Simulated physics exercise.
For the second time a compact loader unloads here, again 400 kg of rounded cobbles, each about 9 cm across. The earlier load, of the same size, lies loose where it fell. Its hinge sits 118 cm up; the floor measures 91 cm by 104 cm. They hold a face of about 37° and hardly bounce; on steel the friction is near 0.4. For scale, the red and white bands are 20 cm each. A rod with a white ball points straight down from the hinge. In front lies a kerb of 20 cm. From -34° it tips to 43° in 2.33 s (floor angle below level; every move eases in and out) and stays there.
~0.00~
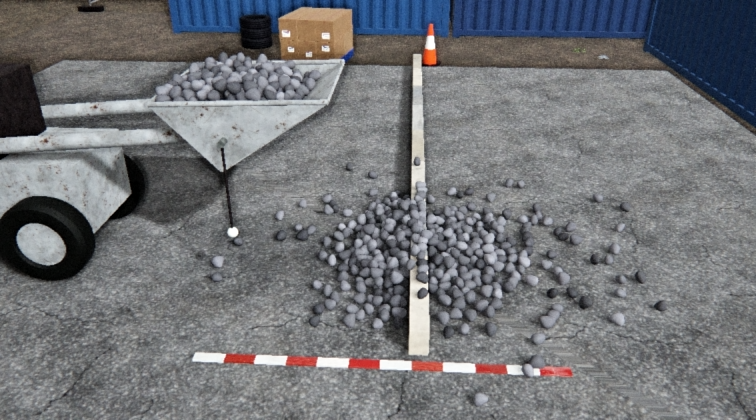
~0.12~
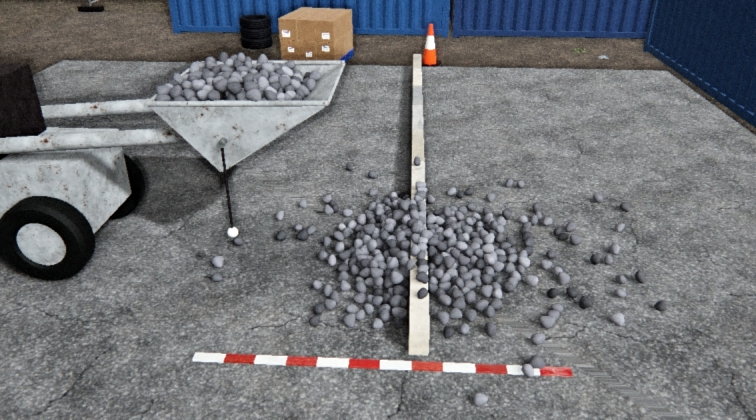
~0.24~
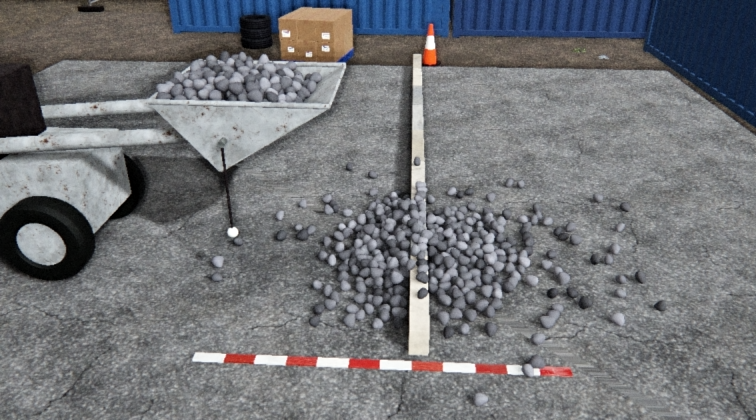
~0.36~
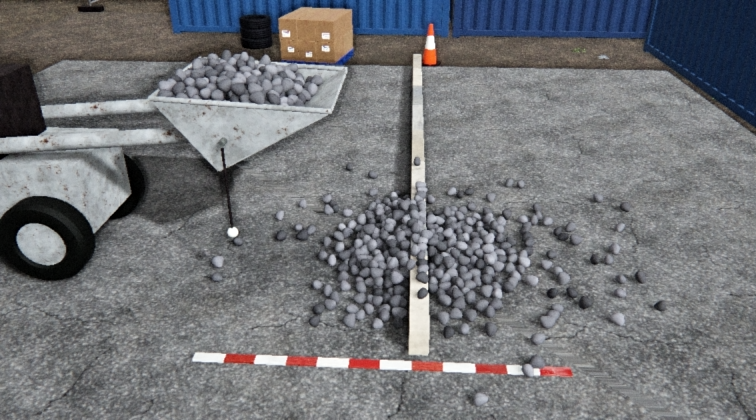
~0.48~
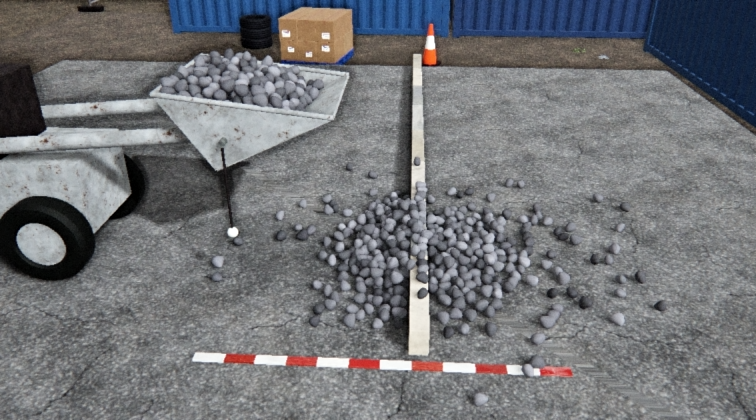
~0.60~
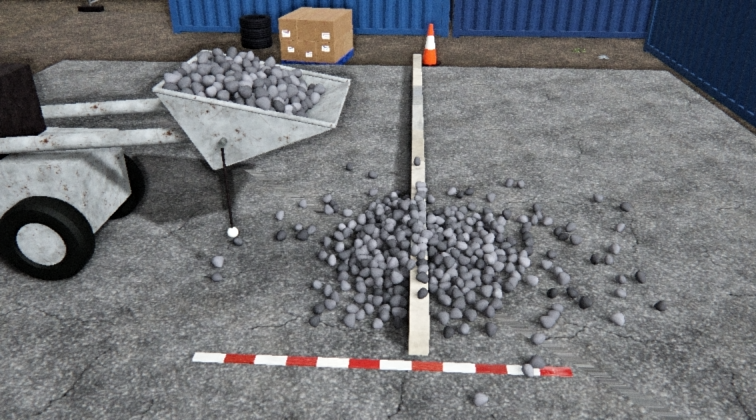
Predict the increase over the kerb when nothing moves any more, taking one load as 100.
Some 0 per cent is added.
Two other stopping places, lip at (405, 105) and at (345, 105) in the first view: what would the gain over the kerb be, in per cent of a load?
Near 50 per cent from the first place, 0 from the second.
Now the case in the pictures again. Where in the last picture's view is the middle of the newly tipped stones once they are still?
Around (346, 241).
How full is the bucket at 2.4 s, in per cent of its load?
About 5 per cent.
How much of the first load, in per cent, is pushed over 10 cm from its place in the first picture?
Roughly 5 per cent of them.
After 1.8 s the floor is at 31°; in per cent of one load, 80 in the bucket, 77 on this side of the kerb, 45 over the kerb; the foremost stones are at (622, 247).
After 2.4 s the floor is at 43°; in per cent of one load, 5 in the bucket, 151 on this side of the kerb, 45 over the kerb; the foremost stones are at (622, 247).
After 2.8 s the floor is at 43°; in per cent of one load, 0 in the bucket, 156 on this side of the kerb, 45 over the kerb; the foremost stones are at (622, 247).
After 5.4 s the floor is at 43°; in per cent of one load, 0 in the bucket, 156 on this side of the kerb, 45 over the kerb; the foremost stones are at (622, 247). Net gain over the kerb, 0.
